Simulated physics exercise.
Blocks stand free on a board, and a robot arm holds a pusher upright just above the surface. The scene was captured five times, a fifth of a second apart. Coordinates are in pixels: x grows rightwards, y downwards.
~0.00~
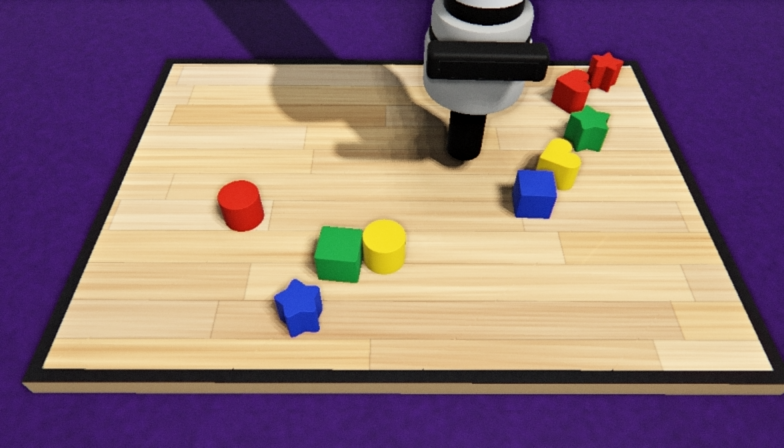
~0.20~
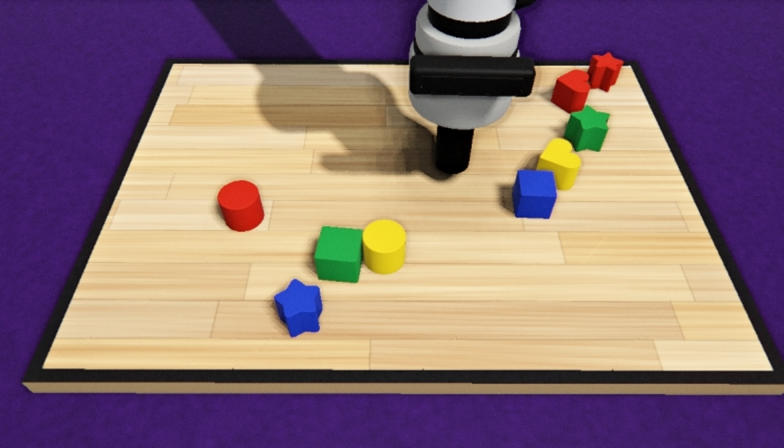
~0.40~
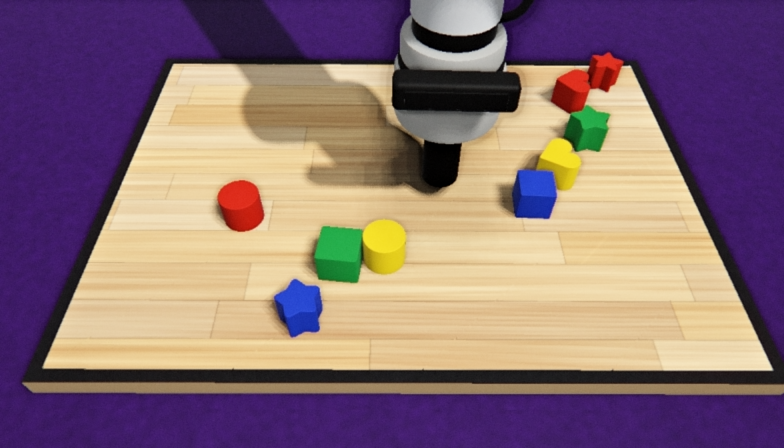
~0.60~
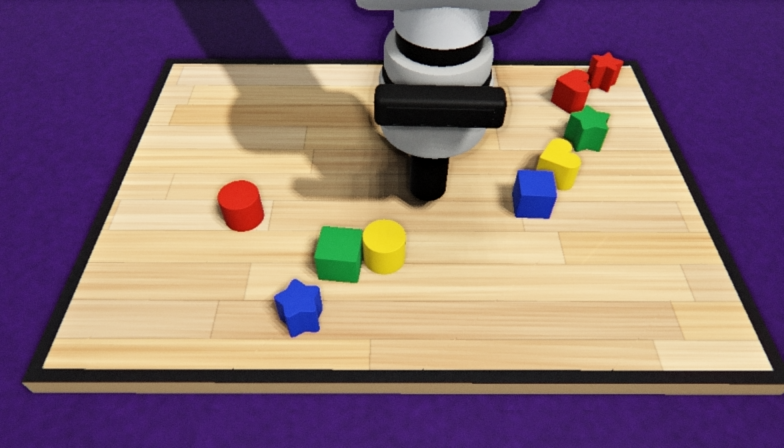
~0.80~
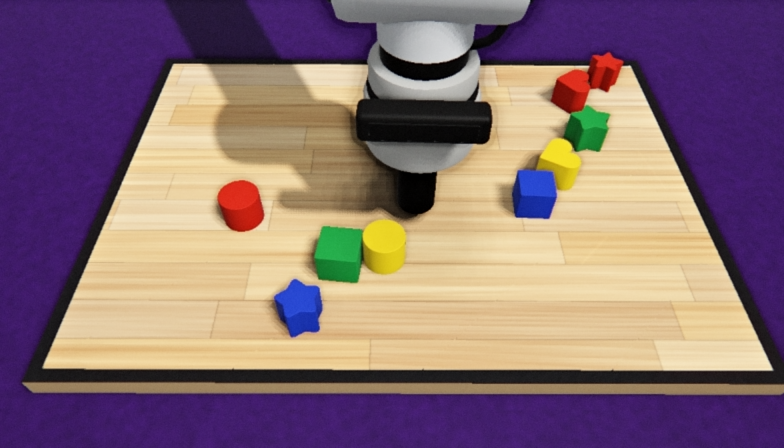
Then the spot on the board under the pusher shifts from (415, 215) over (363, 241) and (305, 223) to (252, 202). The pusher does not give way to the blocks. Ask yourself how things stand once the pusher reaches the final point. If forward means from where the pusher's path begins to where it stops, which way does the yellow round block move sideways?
It is displaced to the left.
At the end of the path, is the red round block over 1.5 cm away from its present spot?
I believe so.
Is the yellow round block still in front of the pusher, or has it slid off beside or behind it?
The block gets away.
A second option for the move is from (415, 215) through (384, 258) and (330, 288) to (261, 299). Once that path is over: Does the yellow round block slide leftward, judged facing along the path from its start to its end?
In short: Yes.
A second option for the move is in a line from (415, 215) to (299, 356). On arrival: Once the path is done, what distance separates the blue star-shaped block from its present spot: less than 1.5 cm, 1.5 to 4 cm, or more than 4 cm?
The blue star-shaped block ends up a moderate distance away, 1.5 to 4 cm.
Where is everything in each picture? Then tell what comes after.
Lower end of the pusher (464, 150), tops of blocks, red round block (238, 194), blue star-shaped block (298, 297), green square piece (339, 243), yellow round block (384, 235), in the first frame.
Pusher (452, 163), blocks as before, in the second frame.
Pusher (440, 175), blocks as before, in the third frame.
Pusher (428, 188), blocks as before, in the fourth frame.
Pusher (416, 201), red round block (238, 194), blue star-shaped block (298, 297), green square piece (339, 243), yellow round block (384, 235), in the fifth frame.
On the path given first. One third of the way, pusher (361, 227); green square piece (329, 247); yellow round block (380, 249).
Two thirds of the way, pusher (302, 208); green square piece (328, 249); yellow round block (380, 249).
At the end, pusher (249, 188); red round block (208, 193); blue star-shaped block not moved; green square piece (328, 249); yellow round block (380, 249).
